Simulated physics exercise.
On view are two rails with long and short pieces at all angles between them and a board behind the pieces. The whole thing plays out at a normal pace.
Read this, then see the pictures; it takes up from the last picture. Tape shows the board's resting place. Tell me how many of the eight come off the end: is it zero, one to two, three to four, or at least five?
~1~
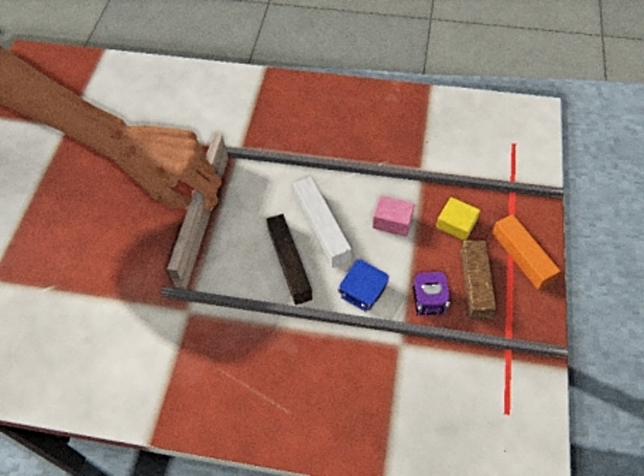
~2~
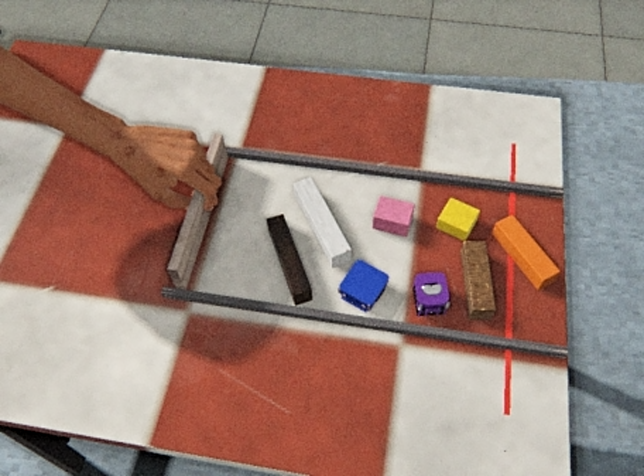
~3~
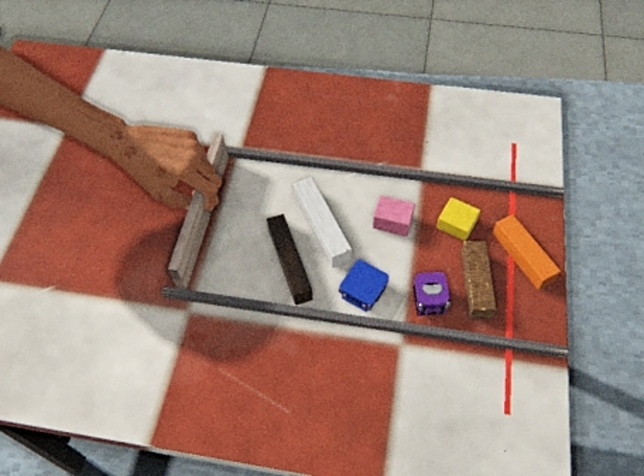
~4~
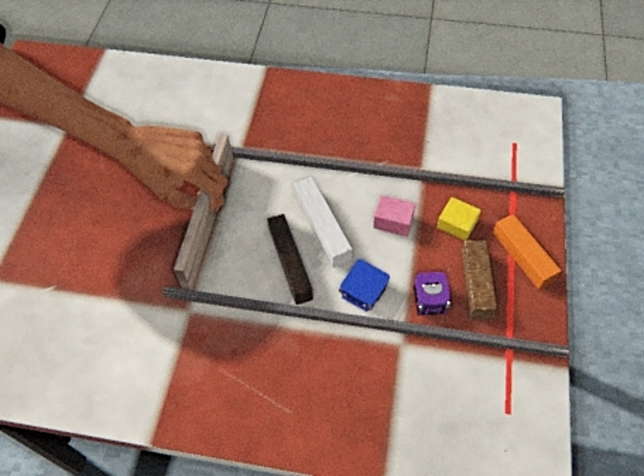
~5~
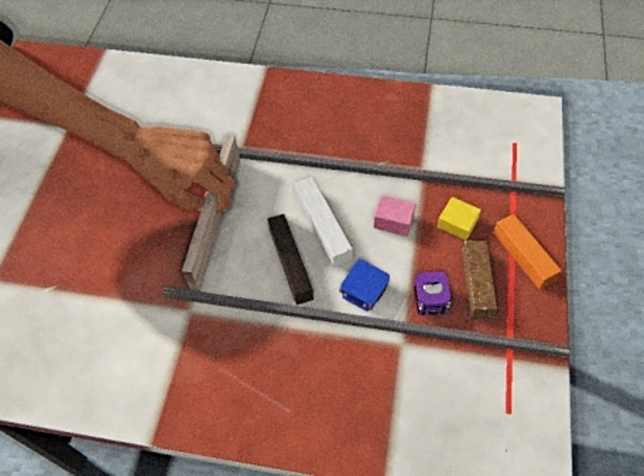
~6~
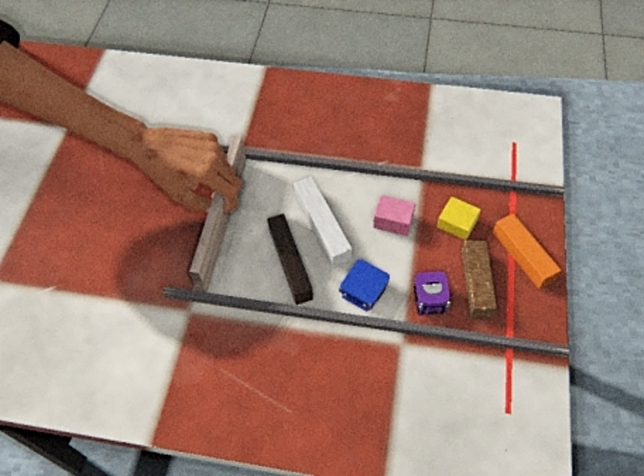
The table loses three or four pieces.
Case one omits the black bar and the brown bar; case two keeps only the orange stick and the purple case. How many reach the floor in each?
The counts would be 2 and 2.
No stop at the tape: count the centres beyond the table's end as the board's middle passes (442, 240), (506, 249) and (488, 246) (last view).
0, 4 and 2.
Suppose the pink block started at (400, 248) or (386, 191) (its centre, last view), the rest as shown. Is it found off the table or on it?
First place: It goes off the edge; second place: It does not drop.
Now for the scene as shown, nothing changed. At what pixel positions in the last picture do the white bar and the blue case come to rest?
Final positions: Near (540, 244); near (562, 319).
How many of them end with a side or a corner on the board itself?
The count in contact is 2.
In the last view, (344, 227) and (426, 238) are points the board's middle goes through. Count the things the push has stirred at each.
The number moved is 4 and then 8.
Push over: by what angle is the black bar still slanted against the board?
It is near 0° out of line.
Soon after, none off yet; orange stick at rest near (526, 251); brown bar at rest near (478, 279); yellow block at rest near (459, 218).
After that, none off yet; orange stick at rest near (528, 251); brown bar displaced a little near (489, 278); yellow block displaced about its own width near (480, 220).
And then, none off yet; orange stick tilting well over near (584, 254); brown bar displaced about its own width near (543, 266); yellow block displaced well along near (551, 218).
In the end, the number that fall off is three or four; gone, purple case, yellow block, brown bar and orange stick.
